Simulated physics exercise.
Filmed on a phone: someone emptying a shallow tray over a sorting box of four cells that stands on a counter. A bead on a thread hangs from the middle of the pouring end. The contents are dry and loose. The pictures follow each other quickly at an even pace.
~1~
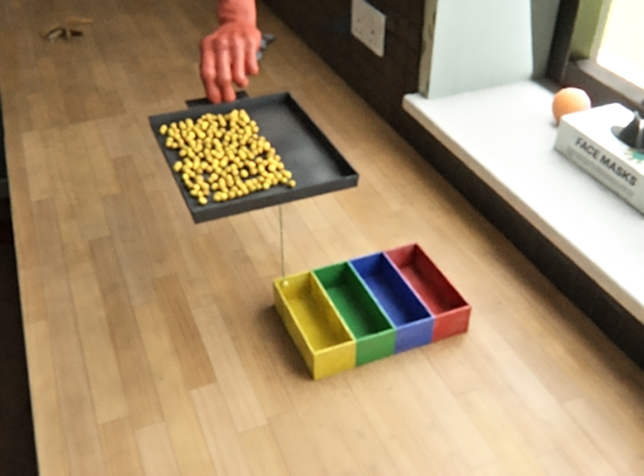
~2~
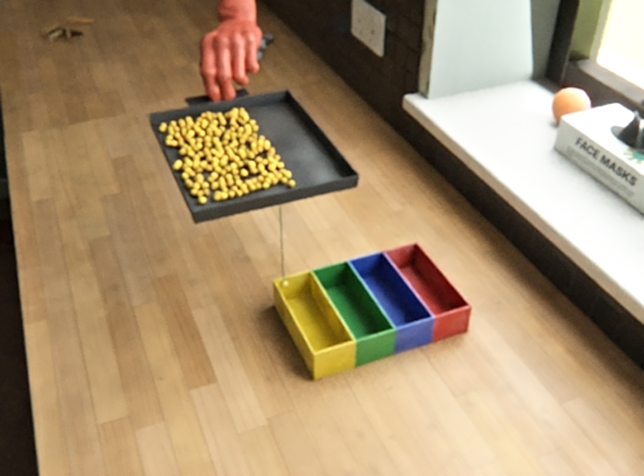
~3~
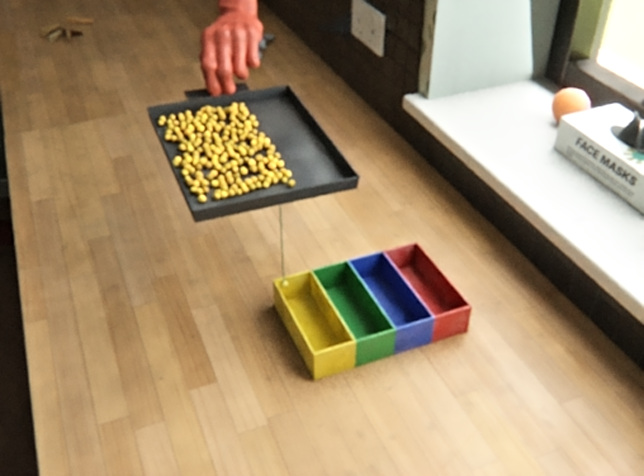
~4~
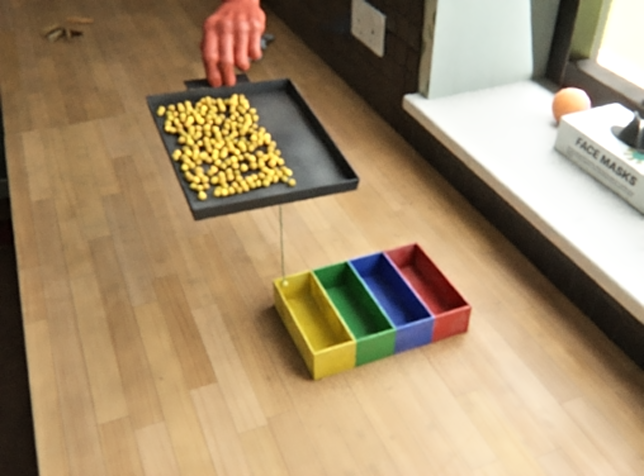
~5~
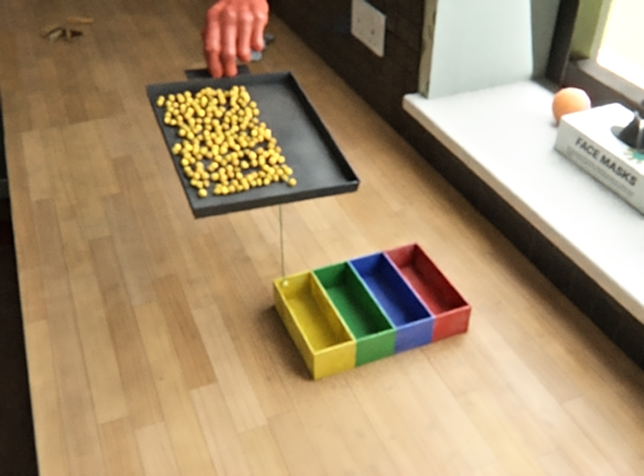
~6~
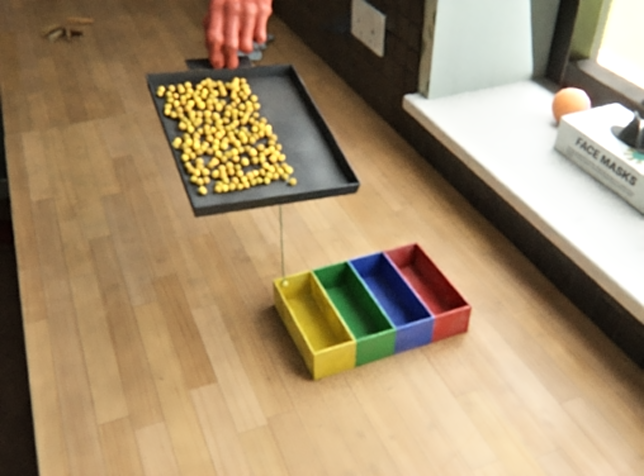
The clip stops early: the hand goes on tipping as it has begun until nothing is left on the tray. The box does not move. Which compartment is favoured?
The green one ends fullest.
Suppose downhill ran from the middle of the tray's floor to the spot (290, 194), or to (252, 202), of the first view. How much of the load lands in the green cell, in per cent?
The first gives 30 %, the second 0 %.
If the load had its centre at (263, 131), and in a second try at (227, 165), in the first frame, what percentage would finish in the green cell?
About 40 and 50 per cent.
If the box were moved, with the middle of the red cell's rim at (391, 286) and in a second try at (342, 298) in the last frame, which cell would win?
First the cell in blue, then red.
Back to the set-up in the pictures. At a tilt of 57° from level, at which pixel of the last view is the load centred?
At about (303, 173).
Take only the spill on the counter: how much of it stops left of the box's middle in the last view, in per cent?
It comes to 100 per cent or so.
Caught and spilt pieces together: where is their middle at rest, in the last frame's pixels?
Near (345, 316).
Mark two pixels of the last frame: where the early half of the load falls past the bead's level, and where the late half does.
Early half (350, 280), late half (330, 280).
Soon, tray tipped steeply; nearly all on the tray; a stray few falling or outside the box.
A while on, tray tipped right over; nearly all on the tray; a small part in the green cell; a small part in the blue cell; a stray few in the red cell.
Towards the end, tray tipped past a quarter turn; about half in the green cell; about a quarter in the yellow cell; a small part in the blue cell; a stray few in the red cell; a small part falling or outside the box.
Finally, tray tipped past a quarter turn; about half in the green cell; about a quarter in the yellow cell; a small part in the blue cell; a stray few in the red cell; a small part outside the box.
